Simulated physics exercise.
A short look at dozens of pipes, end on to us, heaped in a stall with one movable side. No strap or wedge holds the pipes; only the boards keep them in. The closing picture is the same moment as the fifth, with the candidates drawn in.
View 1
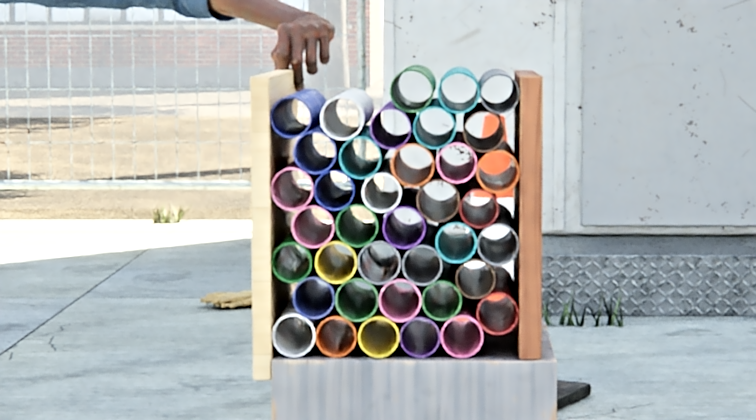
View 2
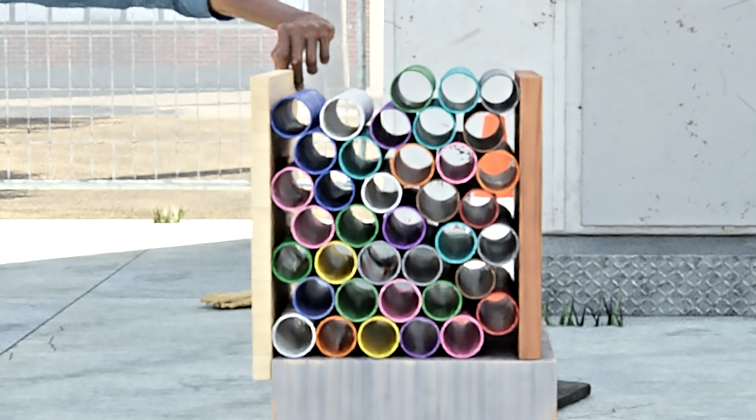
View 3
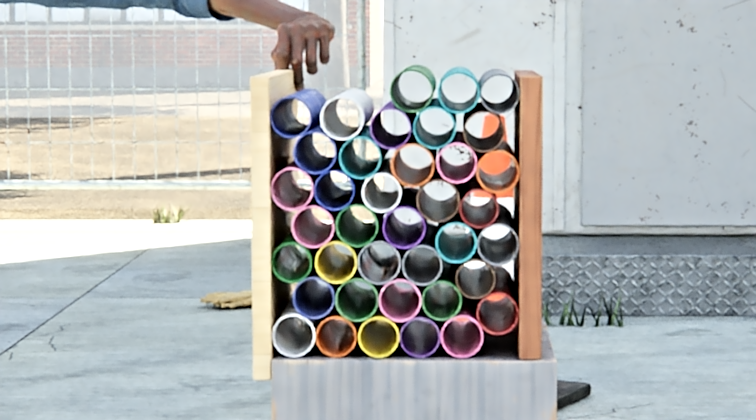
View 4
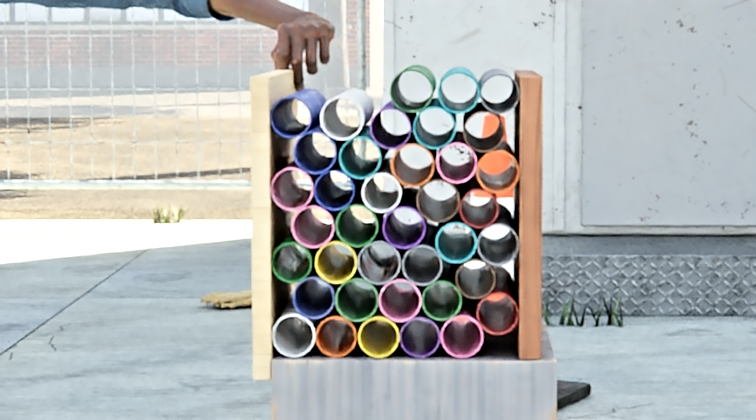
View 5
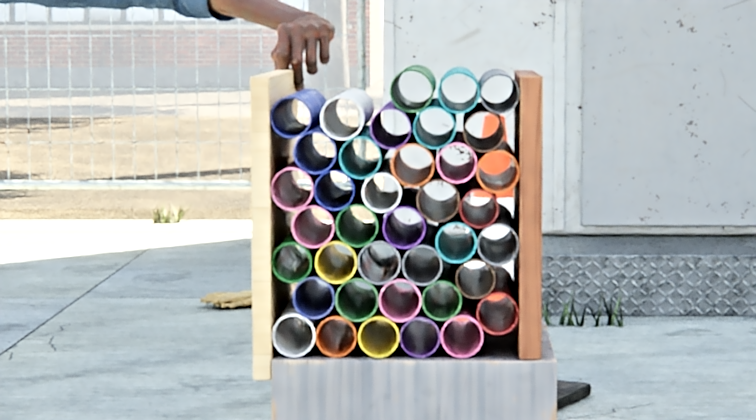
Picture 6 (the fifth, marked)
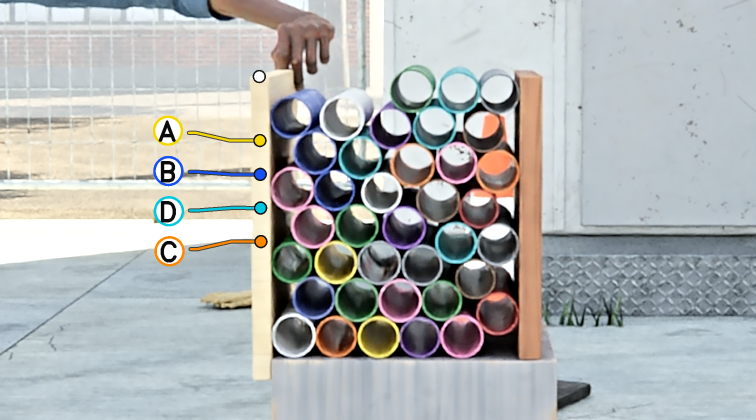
In a paved yard, colourful pipes lying stacked between two upright boards, a hand resting at the left board, nothing visibly moving.
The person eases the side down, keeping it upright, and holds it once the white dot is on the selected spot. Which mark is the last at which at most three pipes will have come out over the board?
The lowest mark that will do is D.
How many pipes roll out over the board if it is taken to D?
The count is one.
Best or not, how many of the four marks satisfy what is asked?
The number is three.
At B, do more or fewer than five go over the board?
At B, fewer than five.
On the copy, A at (260, 141); B at (260, 174); C at (261, 241); D at (261, 208); the white dot at (259, 77).
On D. First, top of the board (270, 137).
Then, top of the board (270, 205).
Finally, top of the board (270, 207), one out over the board.
By contrast, A none out over the board; B one out over the board; C four out over the board.
